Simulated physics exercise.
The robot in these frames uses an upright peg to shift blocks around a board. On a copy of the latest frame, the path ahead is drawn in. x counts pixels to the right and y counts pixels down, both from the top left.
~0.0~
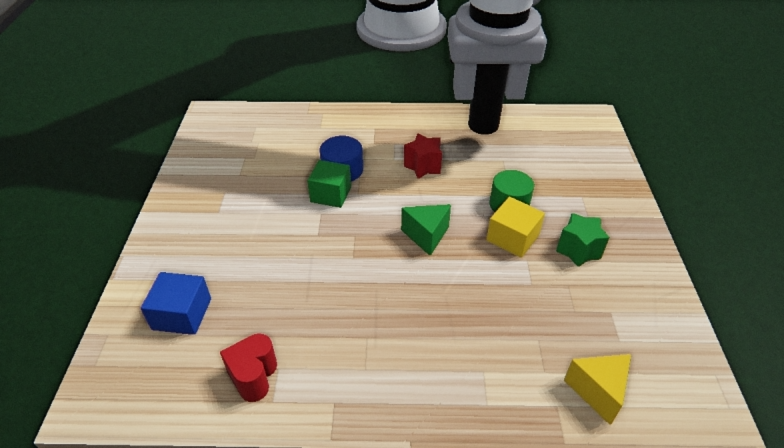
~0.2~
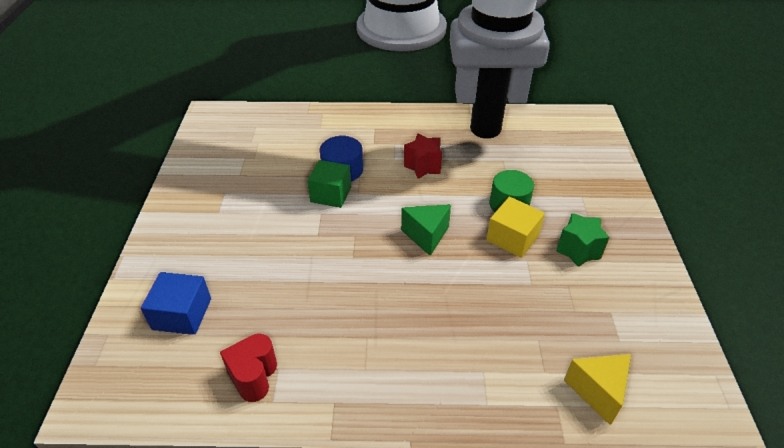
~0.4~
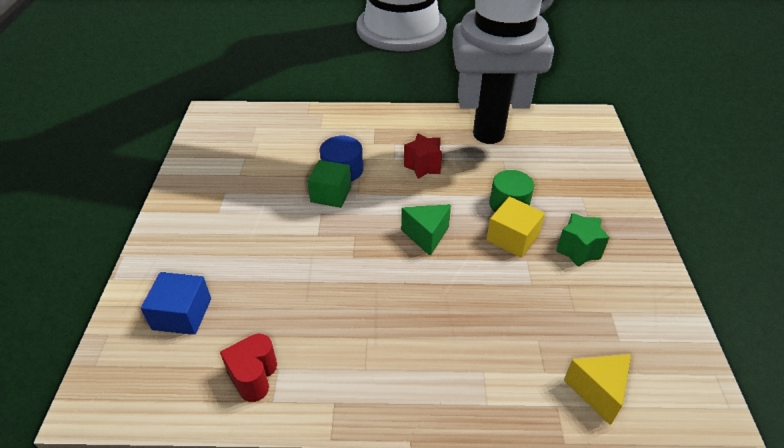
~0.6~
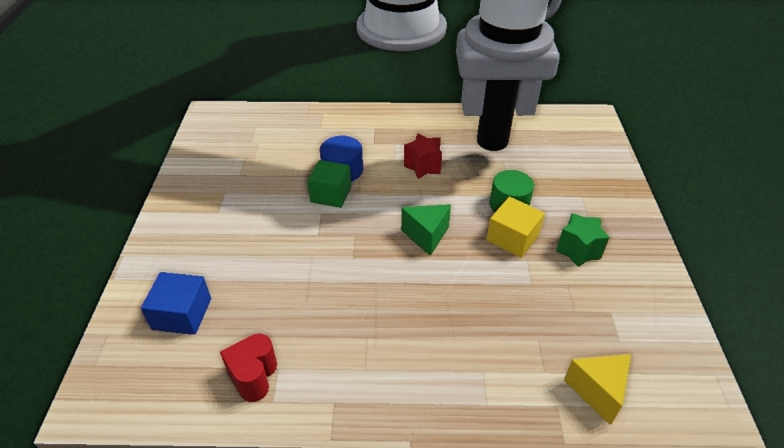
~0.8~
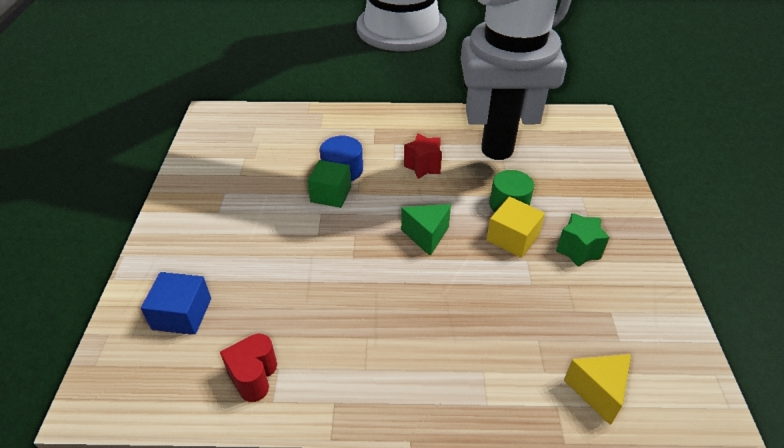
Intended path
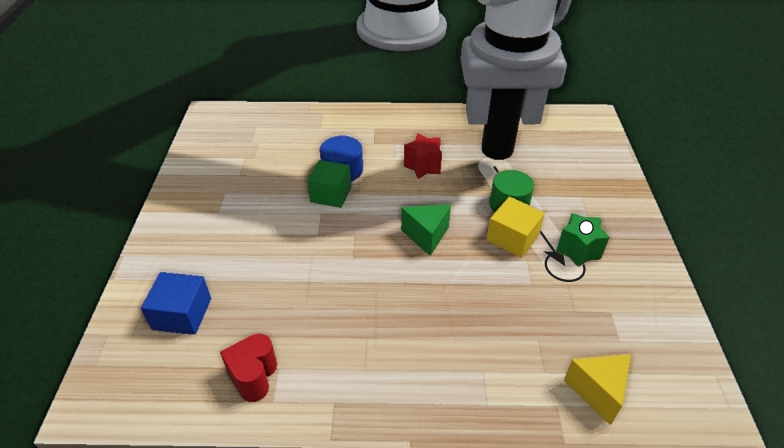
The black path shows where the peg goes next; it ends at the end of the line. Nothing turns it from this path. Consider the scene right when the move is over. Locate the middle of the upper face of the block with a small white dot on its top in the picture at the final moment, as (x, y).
At (608, 240).
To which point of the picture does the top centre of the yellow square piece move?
Somewhere near (496, 267).
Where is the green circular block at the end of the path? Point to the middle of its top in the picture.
If I read the scene right, the answer is (526, 243).
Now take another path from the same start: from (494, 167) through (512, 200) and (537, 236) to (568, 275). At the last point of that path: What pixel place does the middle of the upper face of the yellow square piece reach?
It will end up at (496, 283).
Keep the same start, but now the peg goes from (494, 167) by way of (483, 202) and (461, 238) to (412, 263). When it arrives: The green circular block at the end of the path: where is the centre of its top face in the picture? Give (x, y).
Near (521, 200).
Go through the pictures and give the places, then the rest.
In the first picture, tip of the peg (483, 127), middles of tops, red star-shaped block (425, 144), green circular block (514, 182), yellow square piece (518, 215), green star-shaped block (586, 228).
In the second picture, peg (485, 131), nothing pushed.
In the third picture, peg (488, 136), nothing pushed.
In the fourth picture, peg (492, 143), nothing pushed.
In the fifth picture, peg (497, 151), red star-shaped block (425, 144), green circular block (514, 182), yellow square piece (518, 215), green star-shaped block (586, 228).
The line goes from (494, 167) directly to (565, 266); the dot is on the green star-shaped block.
What follows on the original path. One third of the way, peg (519, 181); green circular block (512, 199); yellow square piece (515, 228), turned 35° anticlockwise.
Two thirds of the way, peg (543, 214); green circular block (521, 228); yellow square piece (504, 258), turned 25° anticlockwise.
At the end, peg (570, 250); red star-shaped block unmoved; green circular block (526, 243); yellow square piece (496, 267); green star-shaped block (608, 240), turned 40° anticlockwise.
